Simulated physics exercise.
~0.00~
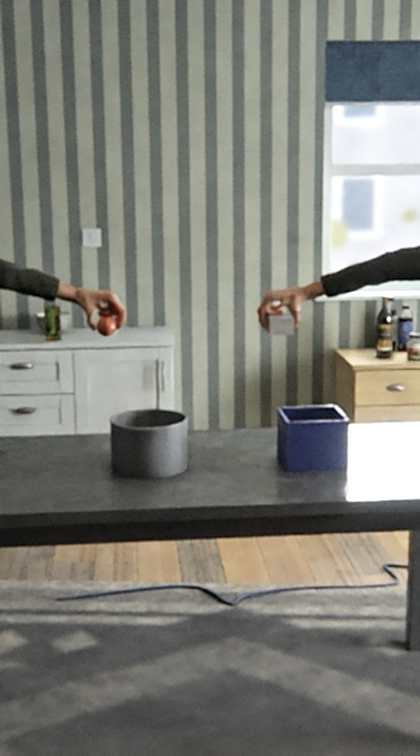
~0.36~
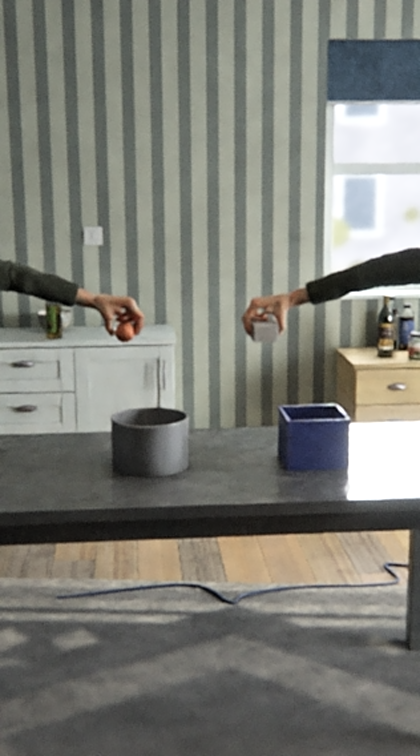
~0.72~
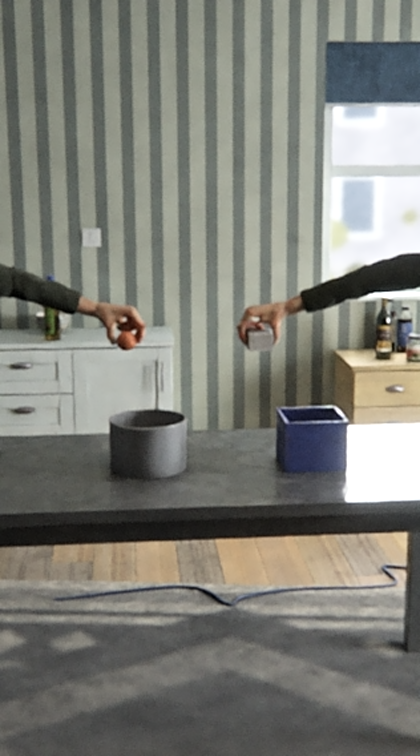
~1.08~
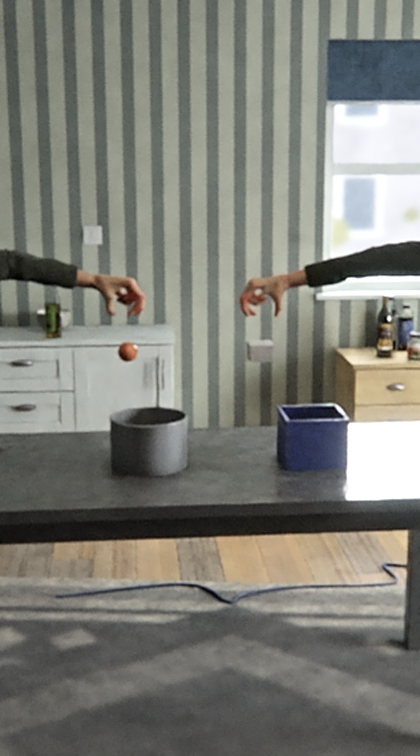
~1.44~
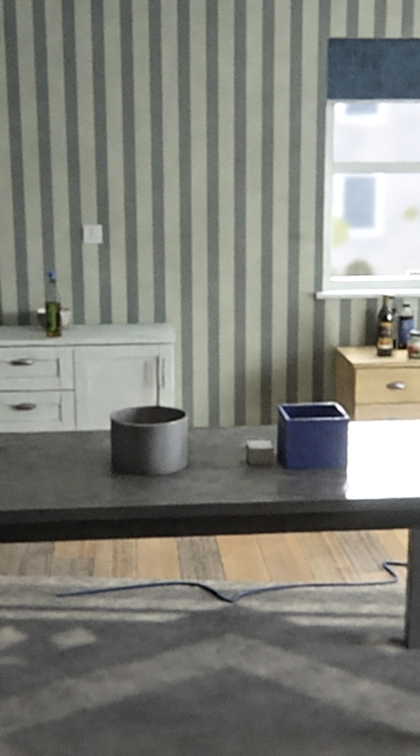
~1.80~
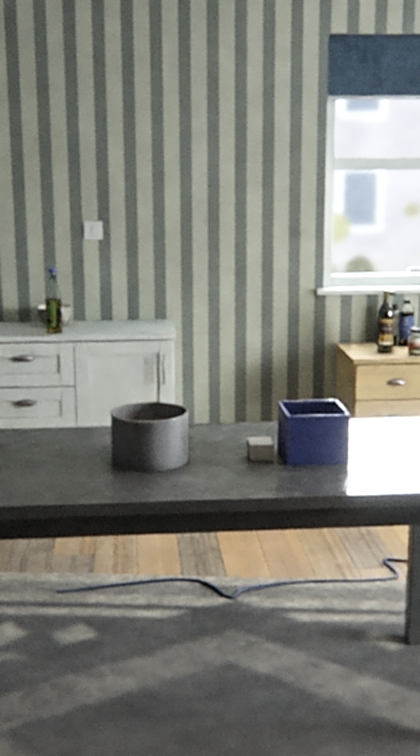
Two hands releasing an orange tomato and a white block, the tomato dropping into the round bucket, the block landing between containers.
